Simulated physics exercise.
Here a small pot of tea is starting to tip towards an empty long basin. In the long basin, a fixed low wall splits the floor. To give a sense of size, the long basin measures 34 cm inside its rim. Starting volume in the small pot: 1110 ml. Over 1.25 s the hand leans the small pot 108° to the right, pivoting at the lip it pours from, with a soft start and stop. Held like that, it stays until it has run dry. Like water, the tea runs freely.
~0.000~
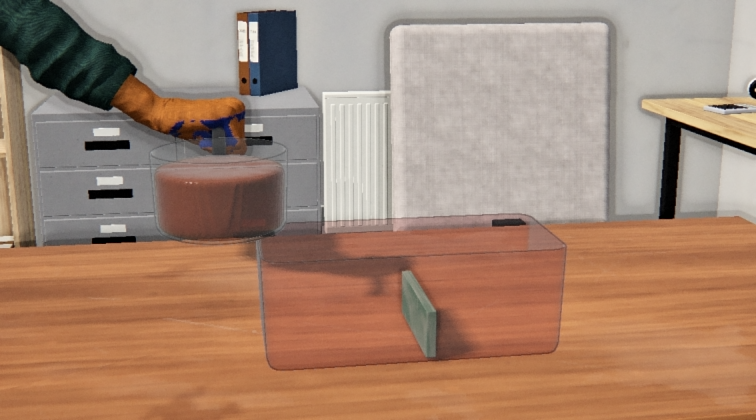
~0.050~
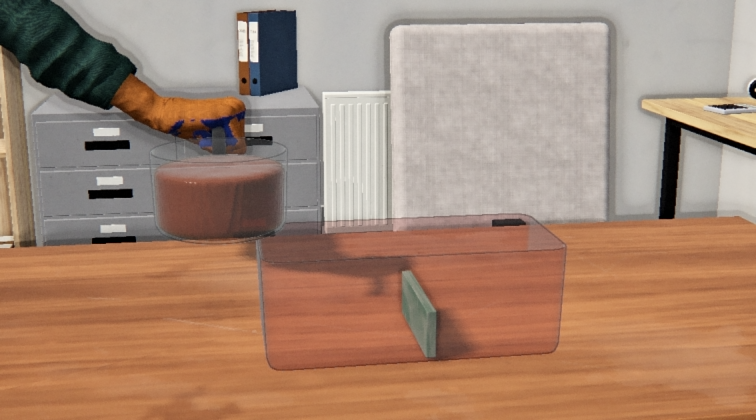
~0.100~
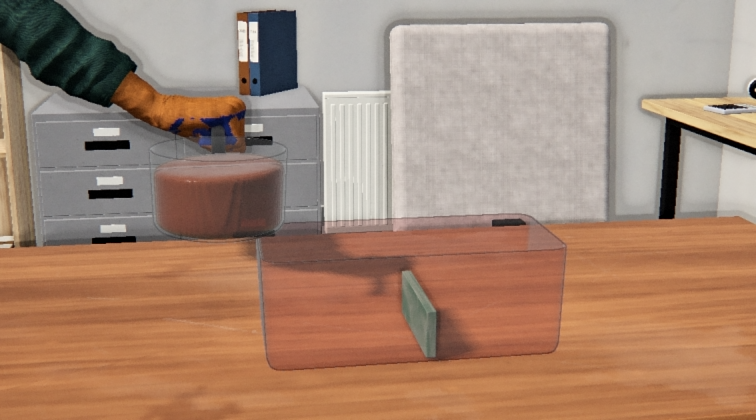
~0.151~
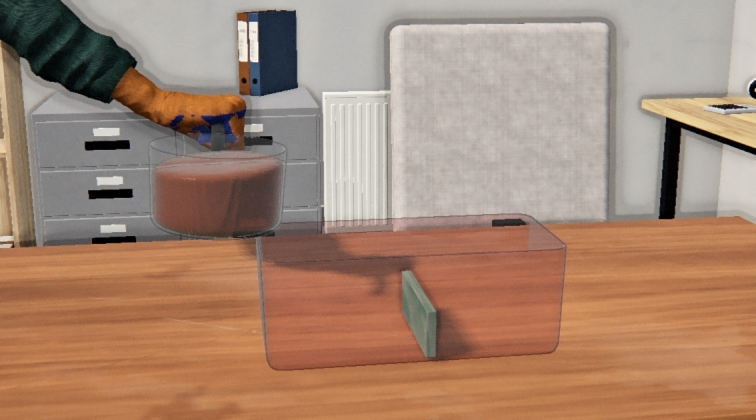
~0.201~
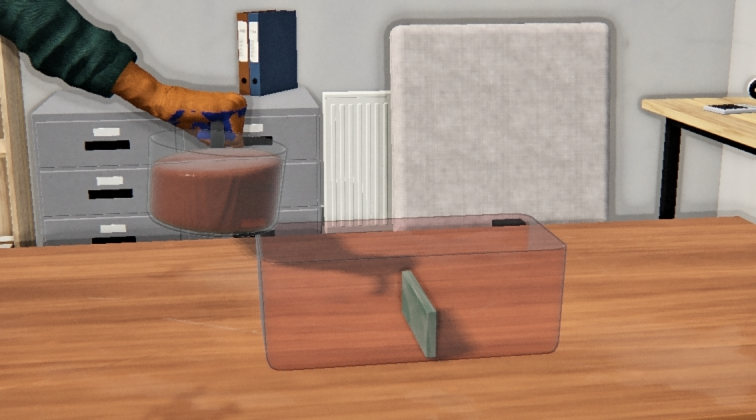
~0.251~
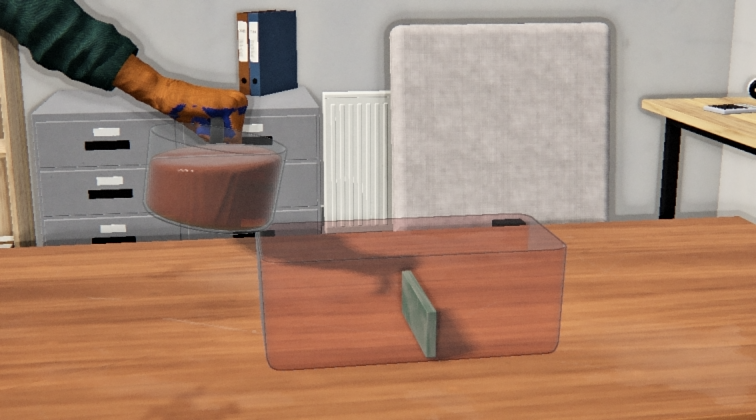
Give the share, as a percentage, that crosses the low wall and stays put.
Around 4 %.
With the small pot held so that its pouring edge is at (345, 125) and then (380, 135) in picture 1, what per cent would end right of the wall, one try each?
90 in a hundred, followed by 95 in a hundred.
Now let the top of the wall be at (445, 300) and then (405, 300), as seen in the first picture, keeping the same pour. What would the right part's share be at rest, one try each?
Respectively close to 10 and 30 %.
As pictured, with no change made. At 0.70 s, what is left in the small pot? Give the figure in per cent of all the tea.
I'd estimate some 72 % remains.
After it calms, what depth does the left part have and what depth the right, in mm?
Left roughly 38 mm; right roughly 2 mm.
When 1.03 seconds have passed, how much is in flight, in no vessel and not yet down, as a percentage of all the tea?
Airborne fraction: Approx. 18 %.
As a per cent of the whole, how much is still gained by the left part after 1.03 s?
Near 28 percent, give or take.
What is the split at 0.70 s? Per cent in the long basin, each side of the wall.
Around 6 on the left side and 0 on the right side.
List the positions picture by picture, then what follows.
The first picture shows tilt 0°; pouring edge (286, 150); surface from (154, 170) to (284, 165); the long basin's rim runs from (259, 244) to (547, 232); the wall's top is at (418, 291).
The second picture shows tilt 0°; pouring edge (286, 150); surface from (154, 169) to (284, 164).
The third picture shows tilt 2°; pouring edge (286, 150); surface from (154, 168) to (284, 162).
The fourth picture shows tilt 4°; pouring edge (286, 150); surface from (152, 167) to (283, 160).
The fifth picture shows tilt 7°; pouring edge (286, 150); surface from (152, 163) to (282, 157).
The sixth picture shows tilt 10°; pouring edge (286, 150); surface from (150, 158) to (283, 154).
Then, 0.70 s in, the tilt is 64° and 71 per cent is still to pour, 6 is left of the wall and 0 right of it.
Then, 1.03 s in, the tilt is 100° and 14 per cent is still to pour, 66 is left of the wall and 2 right of it.
Then, 1.38 s in, the tilt is 108° and 0 per cent is still to pour, 93 is left of the wall and 3 right of it.
Then, 1.75 s in, the tilt is 108° and 0 per cent is still to pour, 94 is left of the wall and 4 right of it.
Finally, 94 per cent lies left of the wall, 4 right of it and 2 outside.
